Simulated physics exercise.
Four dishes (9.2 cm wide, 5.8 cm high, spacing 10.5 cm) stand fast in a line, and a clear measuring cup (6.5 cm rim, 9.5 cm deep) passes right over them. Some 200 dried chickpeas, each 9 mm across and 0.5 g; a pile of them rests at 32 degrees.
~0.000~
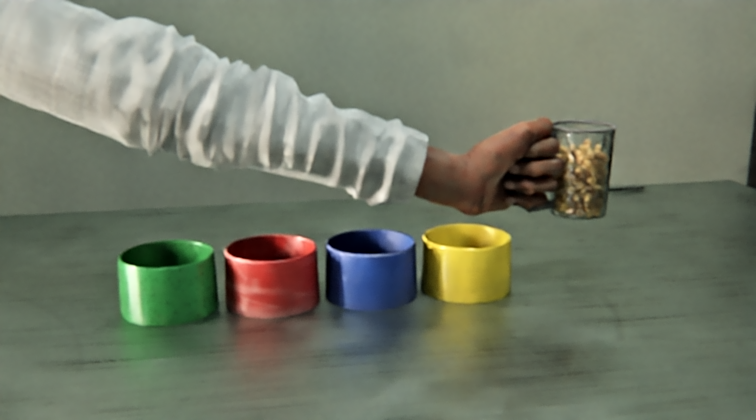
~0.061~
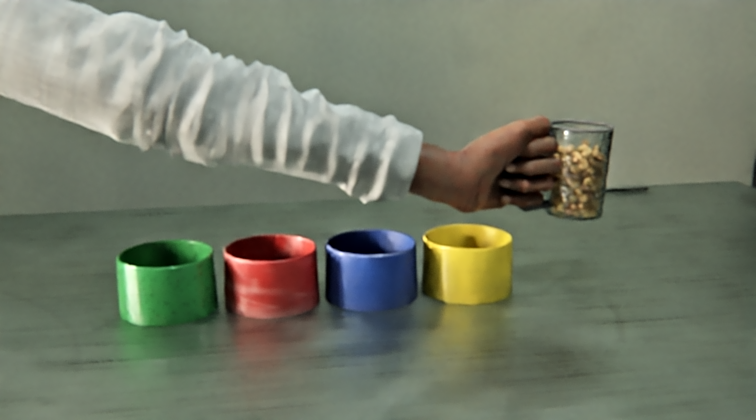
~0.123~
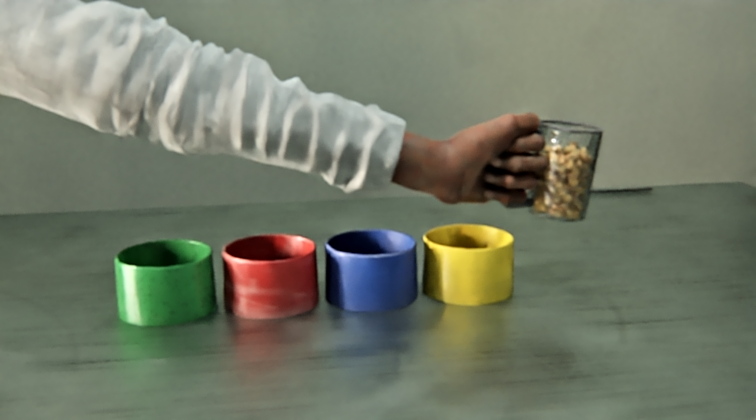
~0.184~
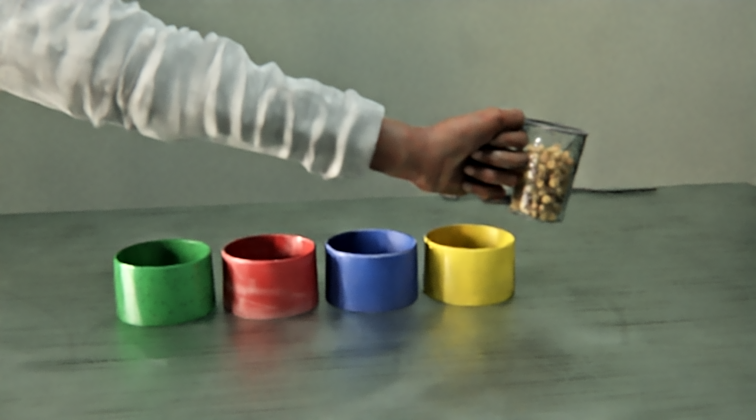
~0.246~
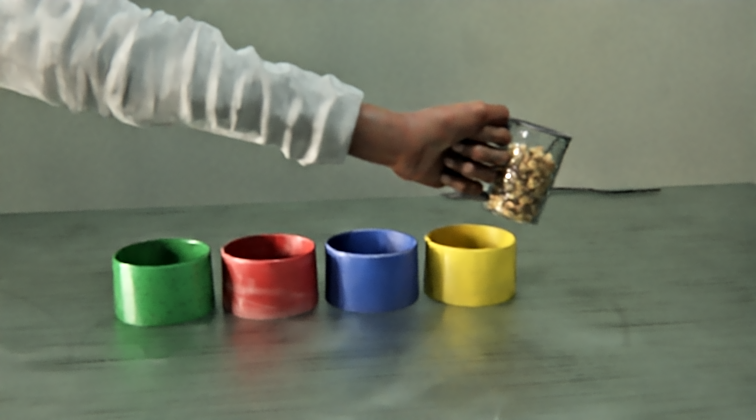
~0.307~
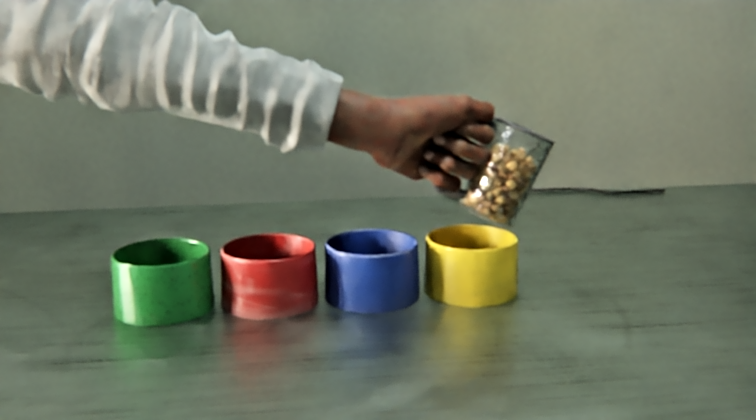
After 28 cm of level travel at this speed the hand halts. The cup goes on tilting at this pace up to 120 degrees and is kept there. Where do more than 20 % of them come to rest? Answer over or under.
Red dish: Under; blue dish: Over; green dish: Under; yellow dish: Under; on the counter: Under.
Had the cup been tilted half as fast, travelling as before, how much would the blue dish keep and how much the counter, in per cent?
In that case blue 100; counter 0.
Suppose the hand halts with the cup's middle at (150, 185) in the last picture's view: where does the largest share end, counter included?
The winner: Green.
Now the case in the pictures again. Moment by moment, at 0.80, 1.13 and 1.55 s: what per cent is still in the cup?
About 100, 95, 25.
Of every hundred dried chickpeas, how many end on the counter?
About 0 per cent.
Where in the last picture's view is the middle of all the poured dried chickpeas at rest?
Near (376, 276).
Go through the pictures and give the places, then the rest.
The first frame shows cup at (580, 170), tilt 0 degrees, lip at (612, 125), moved 0.0 cm; middle of the pieces at (585, 181); yellow dish at (467, 237); blue dish at (371, 242); red dish at (271, 248); green dish at (167, 254).
The second frame shows cup at (577, 170), tilt 1 degrees, lip at (610, 126), moved 0.6 cm; middle of the pieces at (581, 182).
The third frame shows cup at (563, 171), tilt 6 degrees, lip at (599, 129), moved 2.4 cm; middle of the pieces at (567, 183).
The fourth frame shows cup at (544, 171), tilt 12 degrees, lip at (584, 132), moved 4.7 cm; middle of the pieces at (546, 184).
The fifth frame shows cup at (525, 172), tilt 17 degrees, lip at (568, 137), moved 7.0 cm; middle of the pieces at (525, 185).
The sixth frame shows cup at (504, 172), tilt 23 degrees, lip at (551, 141), moved 9.3 cm; middle of the pieces at (504, 186); yellow dish at (472, 238); blue dish at (372, 243); red dish at (268, 247); green dish at (161, 252). The cup turns about 95 degrees a second and travels 38 cm a second.
Then, at 0.80 s, tilt 69 degrees; cup holds 100 %.
After 1.13 s, tilt 100 degrees; cup holds 95 %, blue 5 %.
Then, at 1.55 s, tilt 120 degrees; cup holds 25 %, blue 75 %.
In the end, at 2.2 s, red 0 %, blue 100 %, green 0 %, yellow 0 %, counter 0 %.
